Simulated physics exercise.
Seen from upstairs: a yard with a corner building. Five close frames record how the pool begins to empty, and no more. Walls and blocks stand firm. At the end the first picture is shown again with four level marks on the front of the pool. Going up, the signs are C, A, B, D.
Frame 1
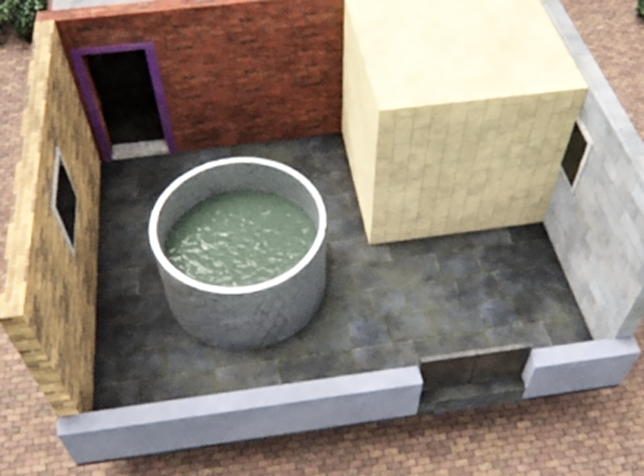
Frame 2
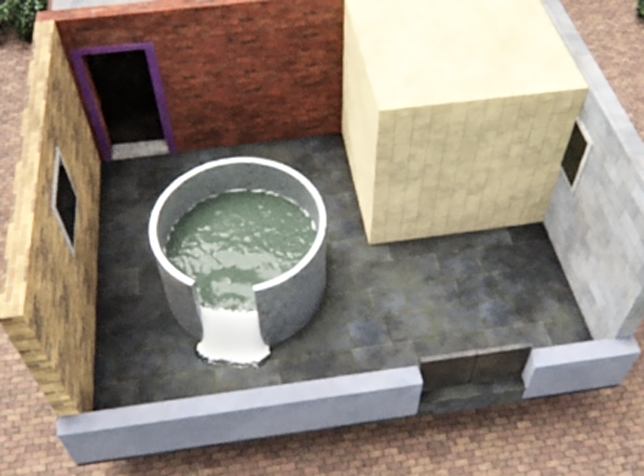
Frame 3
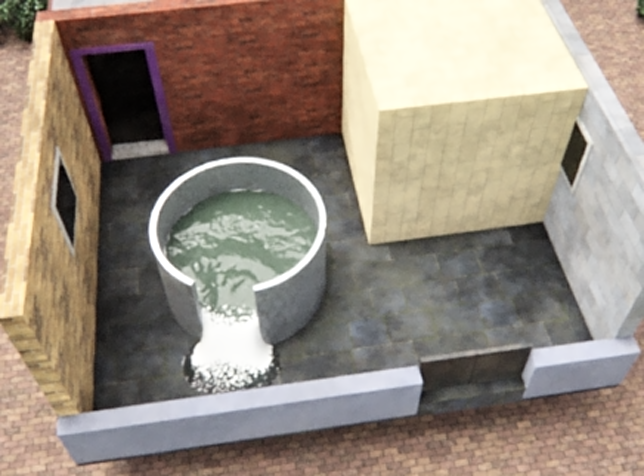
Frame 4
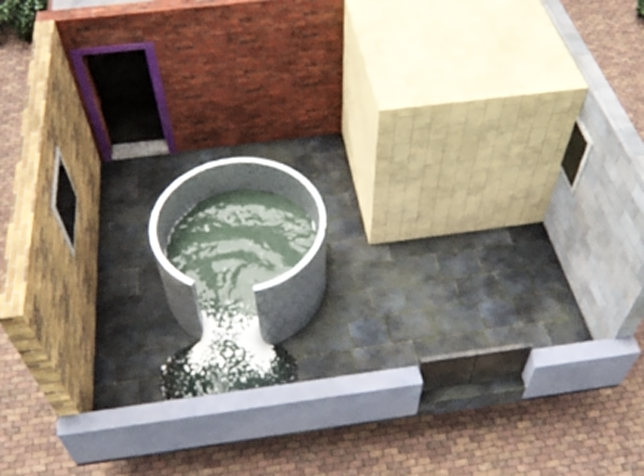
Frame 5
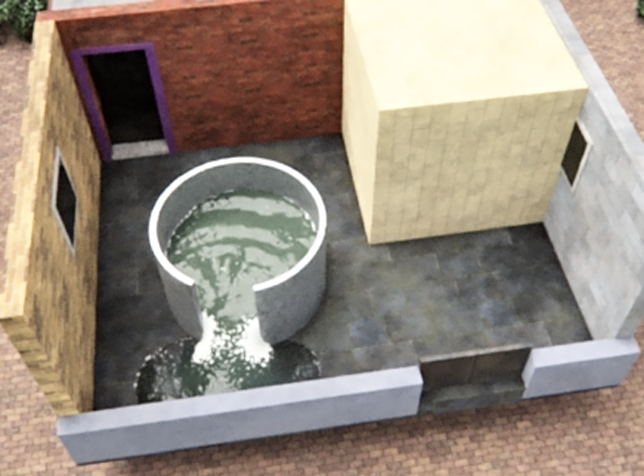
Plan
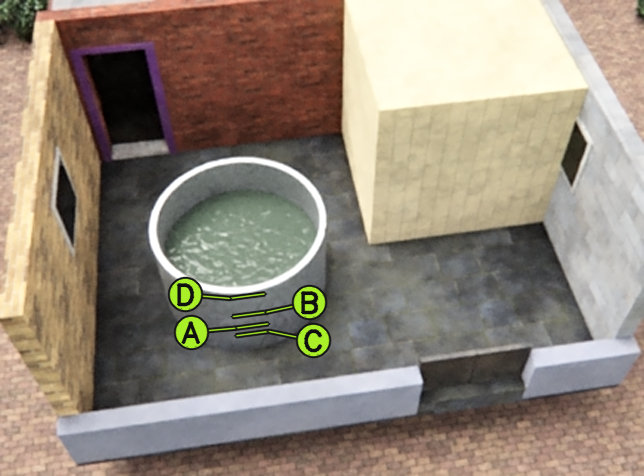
Water lay calm in a round stone pool in a walled yard, then poured out through a gap in the pool's front side and spread across the dark paving toward the low front wall.
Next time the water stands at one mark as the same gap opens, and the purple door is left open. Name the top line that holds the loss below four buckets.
Take C.
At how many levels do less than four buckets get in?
One.
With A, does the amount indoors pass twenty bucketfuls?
No, less.
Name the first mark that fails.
It is A.
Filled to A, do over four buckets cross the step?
Yes, that goes wrong.
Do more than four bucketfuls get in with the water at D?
Yes.
On the marked copy, A at (251, 326); B at (249, 314); C at (252, 333); D at (247, 296); from the bottom up C, A, B, D.
For mark A, about 10 bucketfuls get in.
For mark B, dozens of bucketfuls pour in.
For mark C, a bucket or two gets in.
For mark D, dozens of bucketfuls pour in.
